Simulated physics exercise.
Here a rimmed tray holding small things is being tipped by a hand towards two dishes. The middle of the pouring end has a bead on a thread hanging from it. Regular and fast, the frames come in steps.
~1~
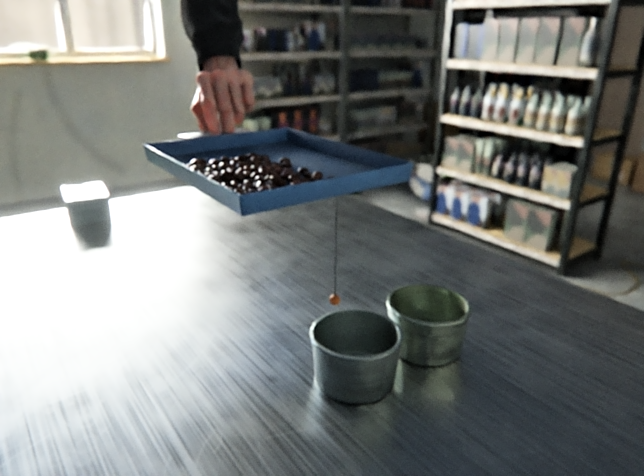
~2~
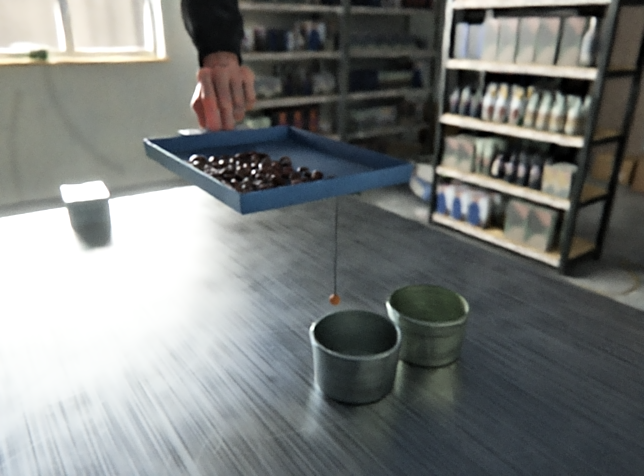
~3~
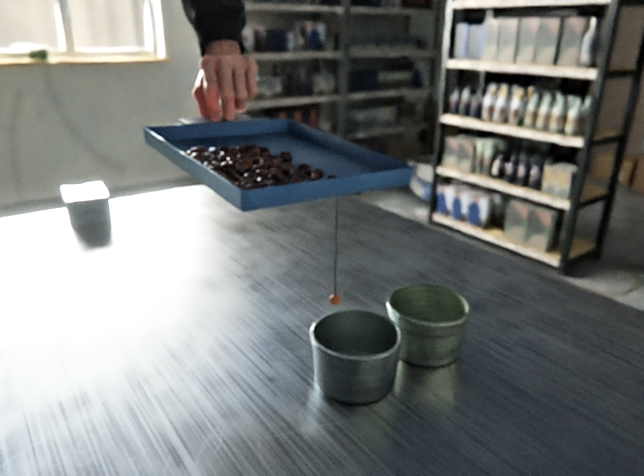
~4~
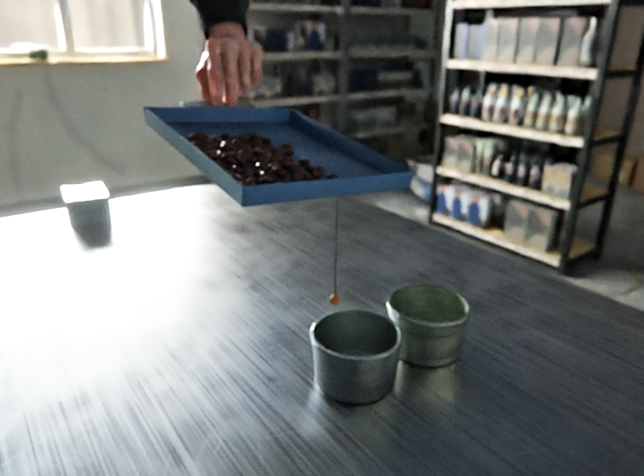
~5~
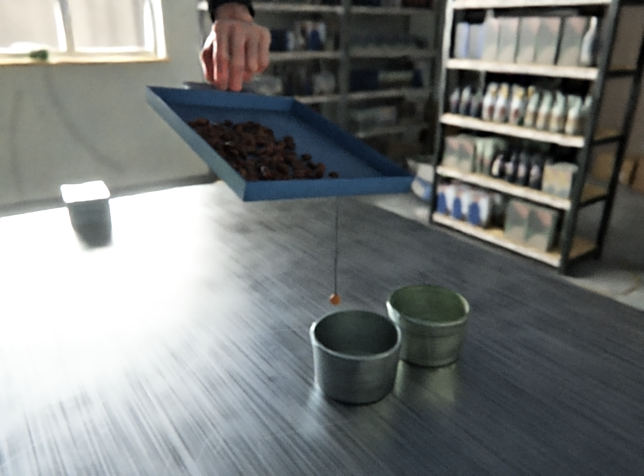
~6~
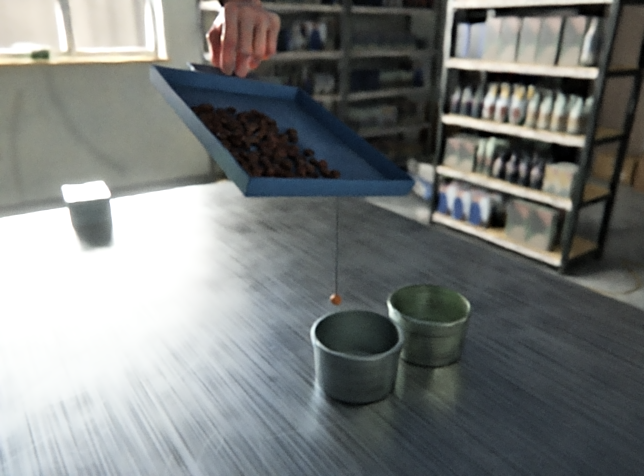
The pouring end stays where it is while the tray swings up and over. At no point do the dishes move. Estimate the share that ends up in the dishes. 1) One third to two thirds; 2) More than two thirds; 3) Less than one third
Option 1: One third to two thirds.
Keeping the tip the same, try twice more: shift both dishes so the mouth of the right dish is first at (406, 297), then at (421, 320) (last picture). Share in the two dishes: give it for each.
First position: Some 90 %; second position: Some 30 %.
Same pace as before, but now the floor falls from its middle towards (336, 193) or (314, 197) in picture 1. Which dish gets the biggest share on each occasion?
So, first the one on the left side, and second the one on the left side.
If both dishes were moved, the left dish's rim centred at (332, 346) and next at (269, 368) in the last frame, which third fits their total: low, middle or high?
Earlier place: Between a third and two thirds. Later place: Under a third.
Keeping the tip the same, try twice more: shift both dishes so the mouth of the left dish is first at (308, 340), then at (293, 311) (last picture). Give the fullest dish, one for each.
First try: The dish on the right-hand side; second try: The dish on the right-hand side.
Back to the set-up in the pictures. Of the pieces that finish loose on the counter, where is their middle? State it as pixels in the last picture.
Estimate: About (364, 327).
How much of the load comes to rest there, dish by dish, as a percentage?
Per cent held at the end: Left dish 10, right dish 40.
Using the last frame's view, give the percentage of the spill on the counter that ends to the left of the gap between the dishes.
Around 80 percent of the pieces.
Soon after the last picture, tray tipped steeply; nearly all on the tray; a stray few in the air.
A little later, tray tipped past a quarter turn; about a quarter on the tray; a small part in the left dish; about a third in the right dish; a small part outside both; about a quarter in the air.
Later still, tray tipped past a quarter turn; a small part in the left dish; about a third in the right dish; about half outside both.
At rest, tray tipped past a quarter turn; a small part in the left dish; about a third in the right dish; about half outside both.
